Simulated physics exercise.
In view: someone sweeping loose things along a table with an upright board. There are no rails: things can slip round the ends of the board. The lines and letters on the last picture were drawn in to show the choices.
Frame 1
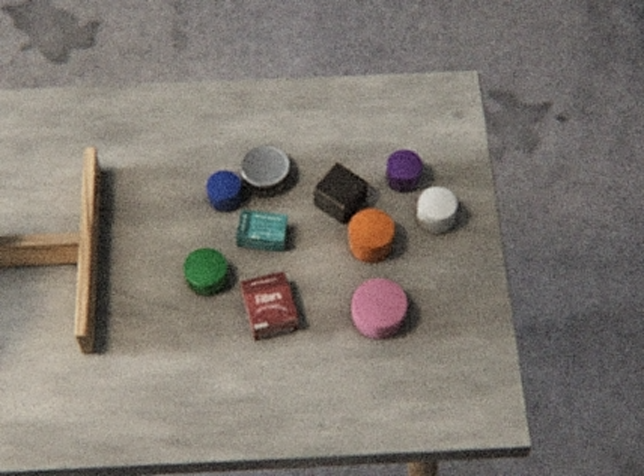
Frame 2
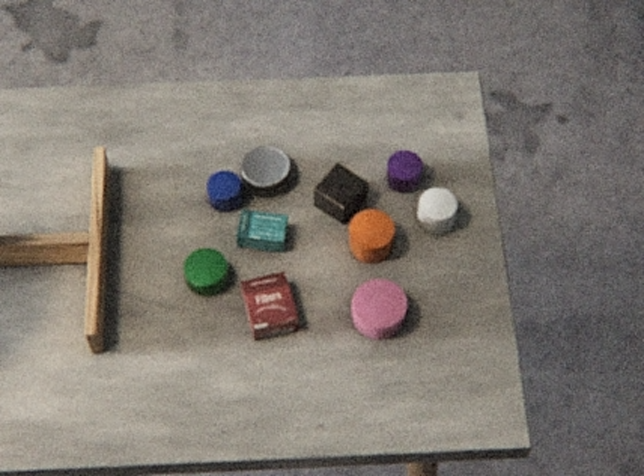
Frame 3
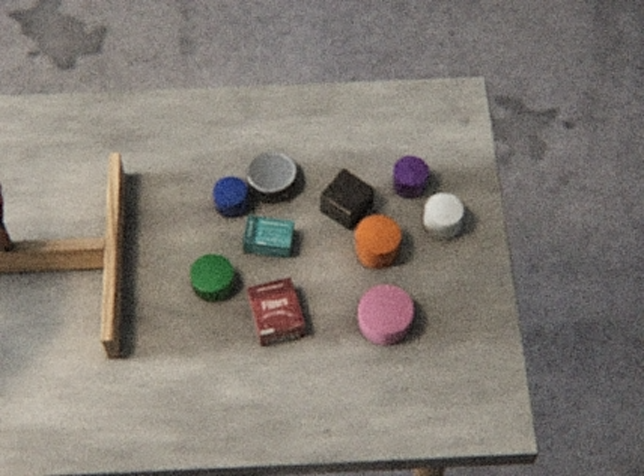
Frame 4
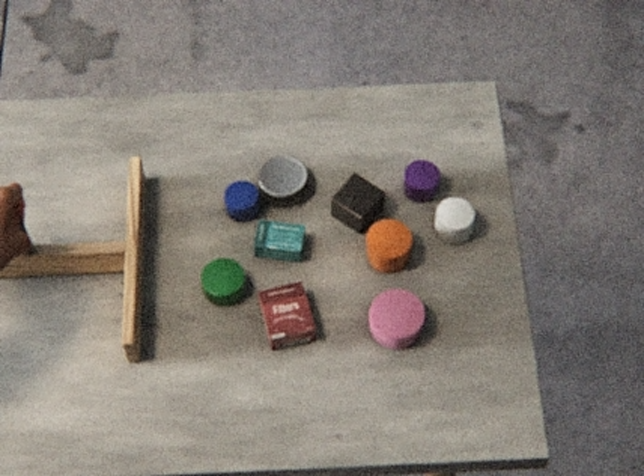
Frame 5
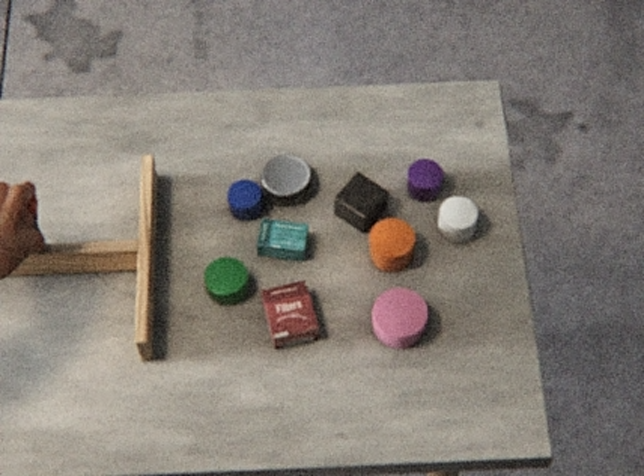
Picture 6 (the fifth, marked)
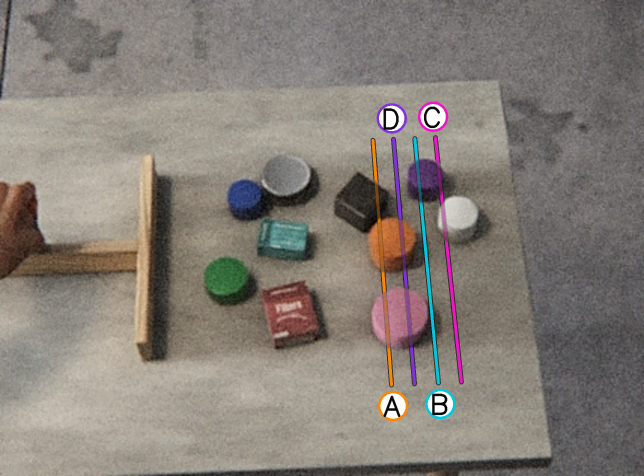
To begin with, an upright wooden board stands at the left of a table, apart from a loose group of colourful pots, tins and boxes. The board slides slowly right, narrowing the gap, as the view shifts slightly. A hand comes into sight behind it on the left, while the objects stay unmoved on the tabletop.
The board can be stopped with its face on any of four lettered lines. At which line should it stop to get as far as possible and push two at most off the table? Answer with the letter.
Line C.
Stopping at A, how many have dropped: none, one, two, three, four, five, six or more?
By then, none.
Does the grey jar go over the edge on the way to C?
No.
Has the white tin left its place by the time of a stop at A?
Yes.
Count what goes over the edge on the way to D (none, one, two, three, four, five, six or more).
In all, none.
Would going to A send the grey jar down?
By then, no.
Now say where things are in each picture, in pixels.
In the first picture, board (86, 237); pink pot (379, 309); black block (340, 193).
In the second picture, board (95, 236); purple pot (405, 172).
In the third picture, board (111, 242); orange pot (378, 242).
In the fourth picture, board (132, 246); turquoise box (280, 241).
In the fifth picture, board (144, 244); white tin (458, 220); blue pot (245, 200); pink pot (400, 319).
On the marked copy, A at (382, 256); B at (426, 254); C at (448, 253); D at (403, 255).
Taking C. A third of the way, board (254, 240); grey jar (304, 175); blue pot (278, 202).
Two thirds of the way, board (361, 235); white tin (464, 217); purple pot (444, 174).
When it is over, board (445, 232); white tin over the edge; pink pot (533, 314); one fallen.
As for the rest, A is within the limit but short; B is within the limit but short; D is within the limit but short.
